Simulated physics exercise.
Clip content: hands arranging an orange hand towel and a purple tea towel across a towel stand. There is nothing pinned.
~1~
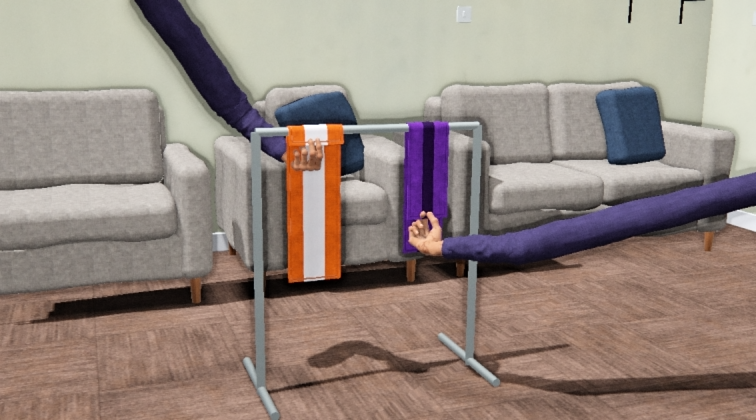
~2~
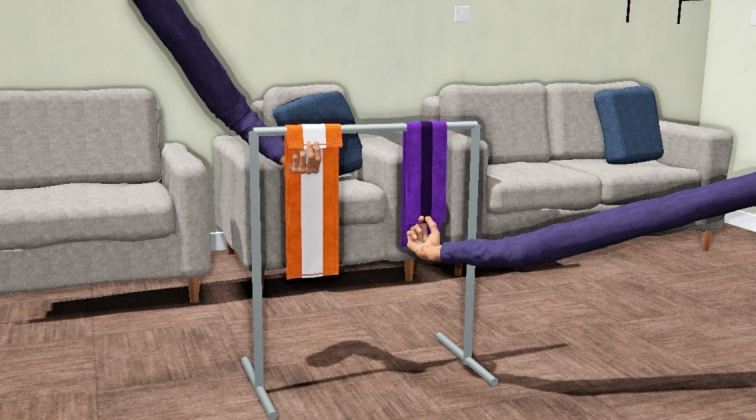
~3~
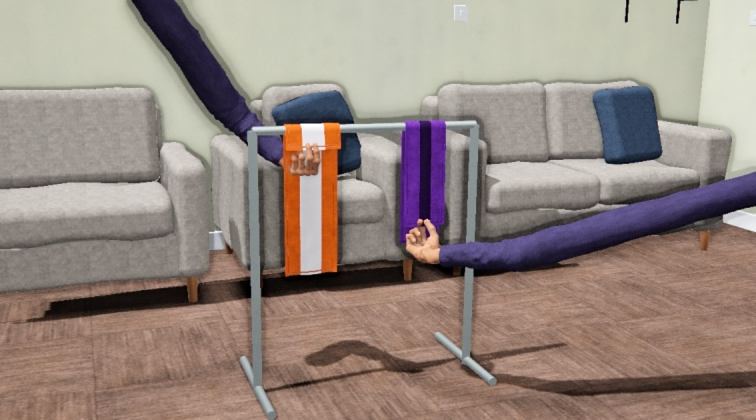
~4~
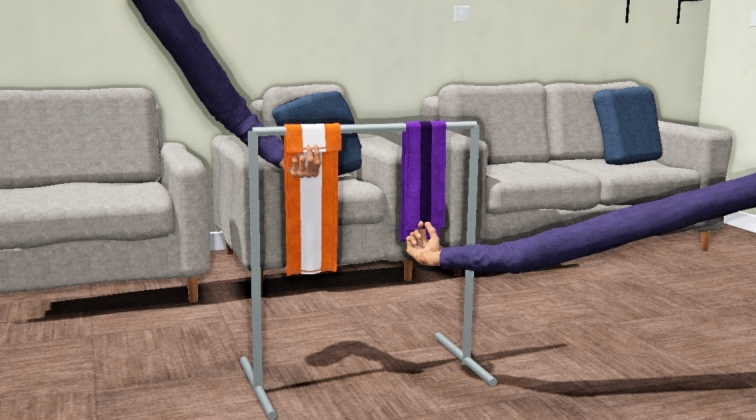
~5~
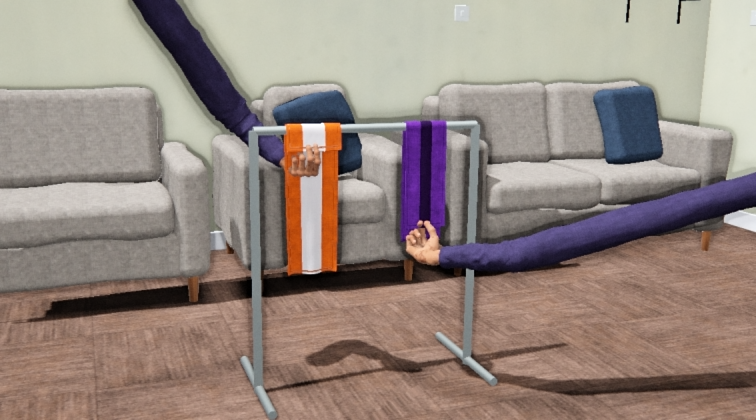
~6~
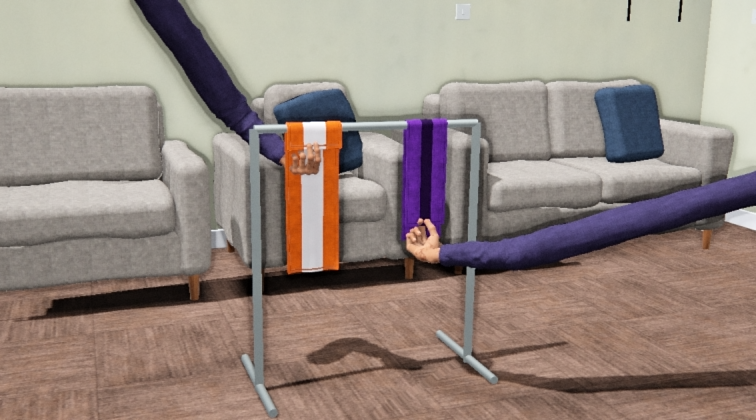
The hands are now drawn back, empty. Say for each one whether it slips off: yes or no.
Orange hand towel: Yes; purple tea towel: No.
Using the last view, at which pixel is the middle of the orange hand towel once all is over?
Roughly (313, 381).
Then, 0.34 s past the final frame, hand towel clear of the rail and dropping near (312, 238); tea towel unmoved.
Then, 0.58 s past the final frame, hand towel in a heap on the floor near (312, 374); tea towel unmoved.
Then, 0.90 s past the final frame, hand towel in a heap on the floor near (313, 380); tea towel unmoved.
When it is over, hand towel in a heap on the floor near (313, 381); tea towel unmoved. The orange hand towel slips to the floor and the purple tea towel keeps its place.
